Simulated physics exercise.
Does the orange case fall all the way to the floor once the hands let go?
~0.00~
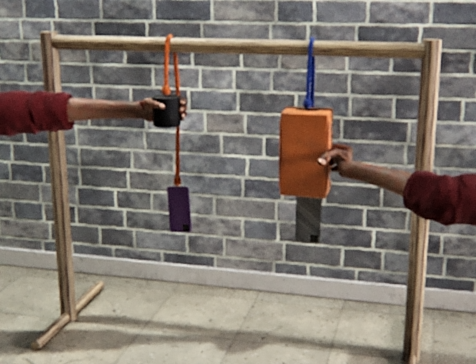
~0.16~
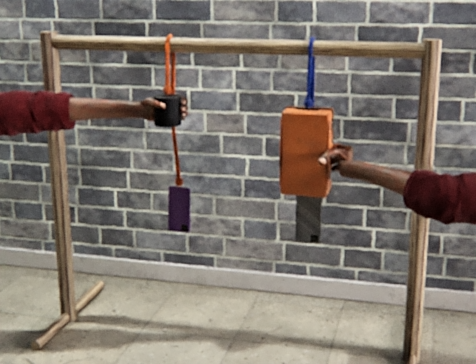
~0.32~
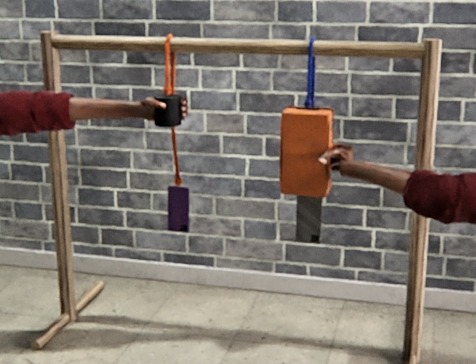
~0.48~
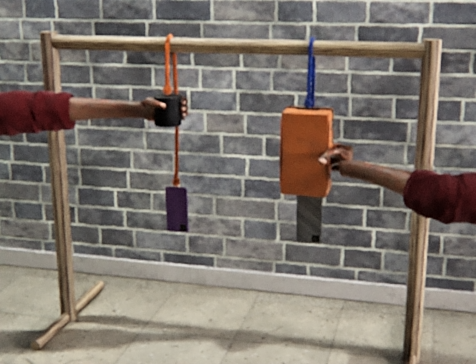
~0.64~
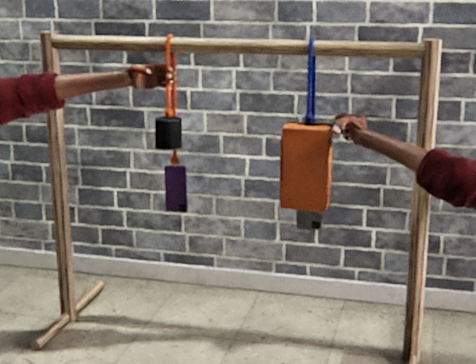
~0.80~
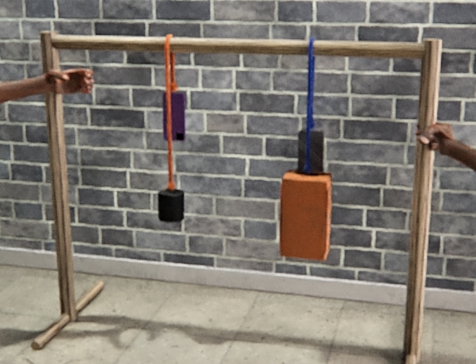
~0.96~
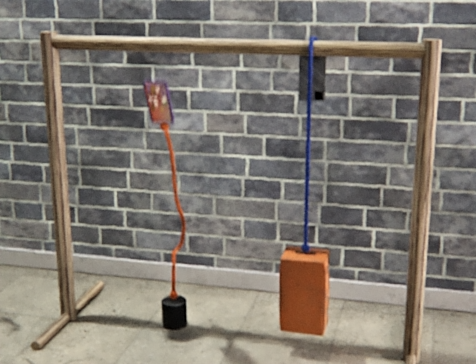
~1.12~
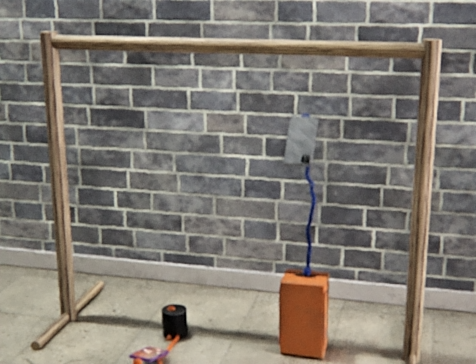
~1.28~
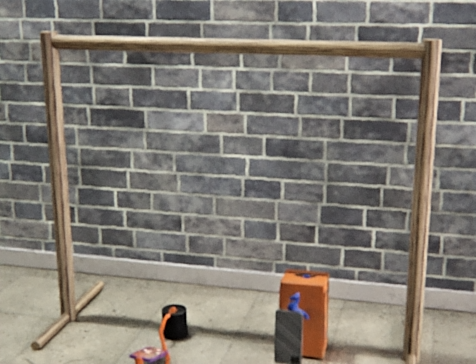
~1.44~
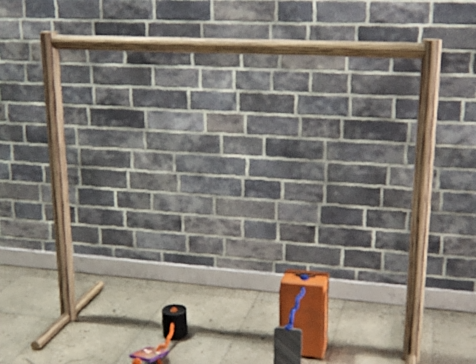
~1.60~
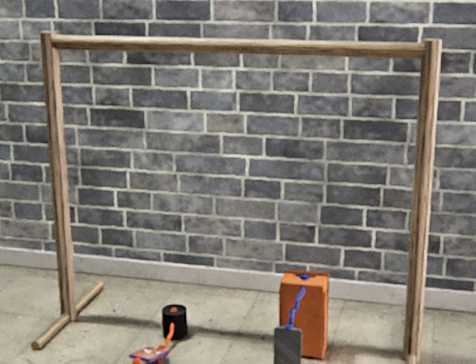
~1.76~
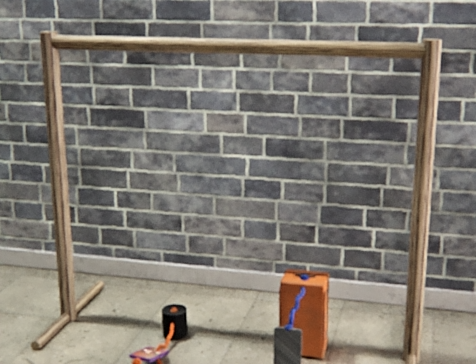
Yes, the orange case drops to the floor and pulls its blue rope over the bar, and the small item on the other end comes down too.
